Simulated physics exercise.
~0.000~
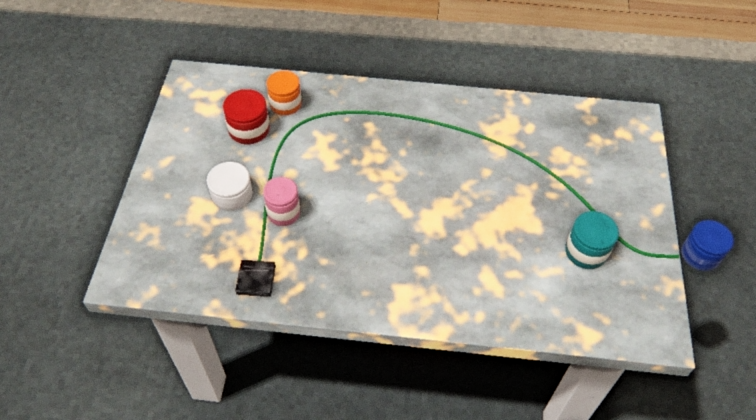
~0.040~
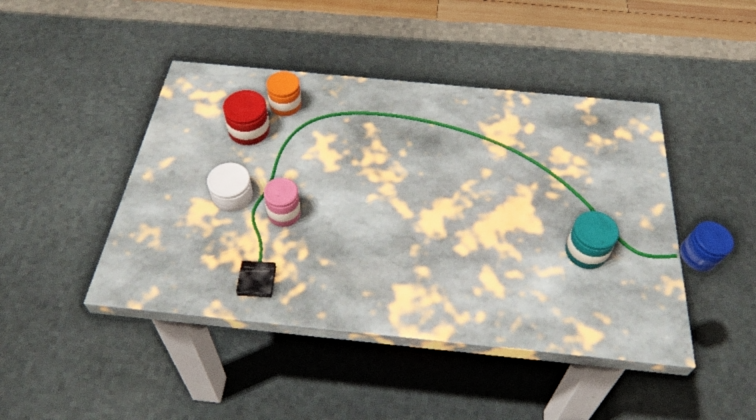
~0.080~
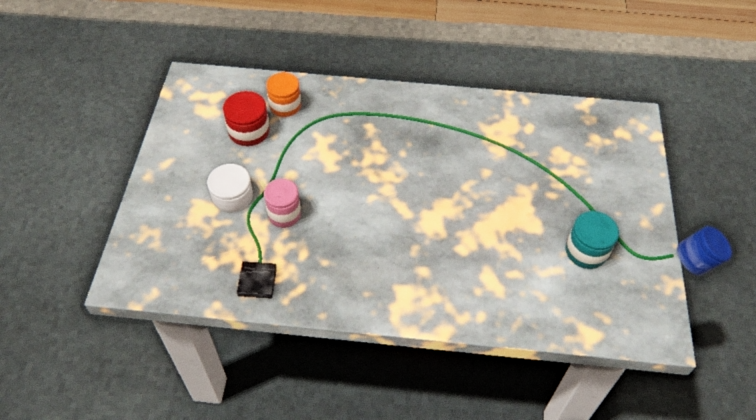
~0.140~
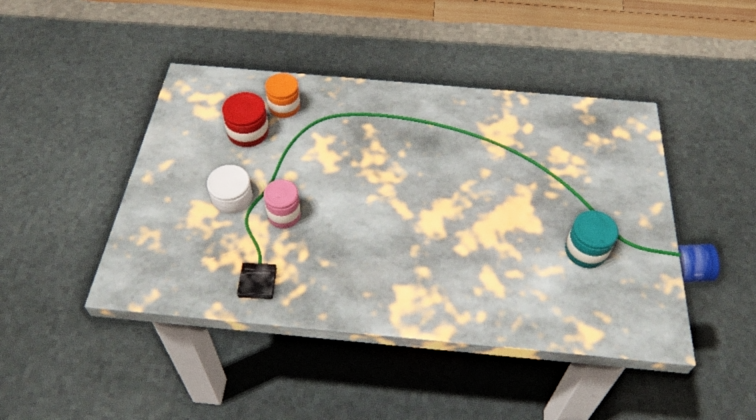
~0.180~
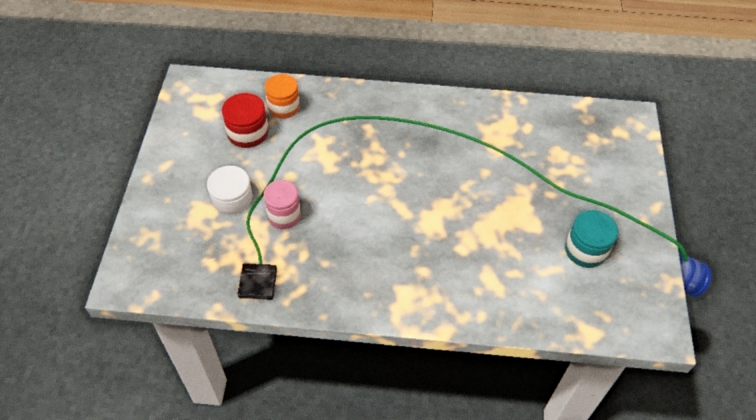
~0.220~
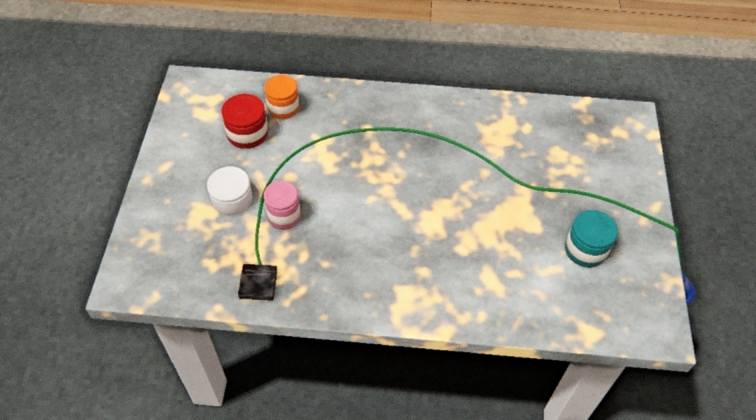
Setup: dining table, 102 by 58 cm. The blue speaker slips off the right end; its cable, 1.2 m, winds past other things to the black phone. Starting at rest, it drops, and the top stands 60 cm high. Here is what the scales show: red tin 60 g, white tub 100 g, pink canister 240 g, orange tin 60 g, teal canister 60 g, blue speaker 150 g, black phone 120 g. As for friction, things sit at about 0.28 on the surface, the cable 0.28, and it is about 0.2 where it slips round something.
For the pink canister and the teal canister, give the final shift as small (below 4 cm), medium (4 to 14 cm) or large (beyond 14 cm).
Shifts - the pink canister medium, the teal canister small.
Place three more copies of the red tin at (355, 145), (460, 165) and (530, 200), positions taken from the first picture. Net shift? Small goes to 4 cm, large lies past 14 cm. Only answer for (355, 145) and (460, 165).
Going in order, I'd call it a long shift for the first and a long shift for the second.
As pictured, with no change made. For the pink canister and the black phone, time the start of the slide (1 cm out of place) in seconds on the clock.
On the clock, pink canister 0.36 s and black phone 0.36 s.
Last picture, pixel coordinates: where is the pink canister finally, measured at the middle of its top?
You'll find it ending up somewhere near (321, 230).
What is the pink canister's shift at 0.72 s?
By then the pink canister has moved close to 10 cm.
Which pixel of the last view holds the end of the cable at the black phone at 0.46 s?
In the last view it is close to (267, 230).
By 0.5 s, the cable's tail end at (267, 230); pink canister 7 cm off its start, teal canister 2 cm off its start, blue speaker over the edge.
By 0.7 s, the cable's tail end at (327, 229); pink canister 10 cm off its start, teal canister 2 cm off its start, black phone 17 cm off its start.
By 1.0 s, the cable's tail end at (380, 212); pink canister 10 cm off its start at (321, 229), teal canister 2 cm off its start at (600, 236), black phone 29 cm off its start at (397, 202).
By 1.2 s, the cable's tail end at (388, 210); pink canister 10 cm off its start, teal canister 2 cm off its start, black phone 31 cm off its start.
By 2.4 s, the cable's tail end at (388, 210); pink canister 10 cm off its start at (321, 230), teal canister 2 cm off its start at (600, 236), black phone 31 cm off its start at (406, 201), blue speaker over the edge.
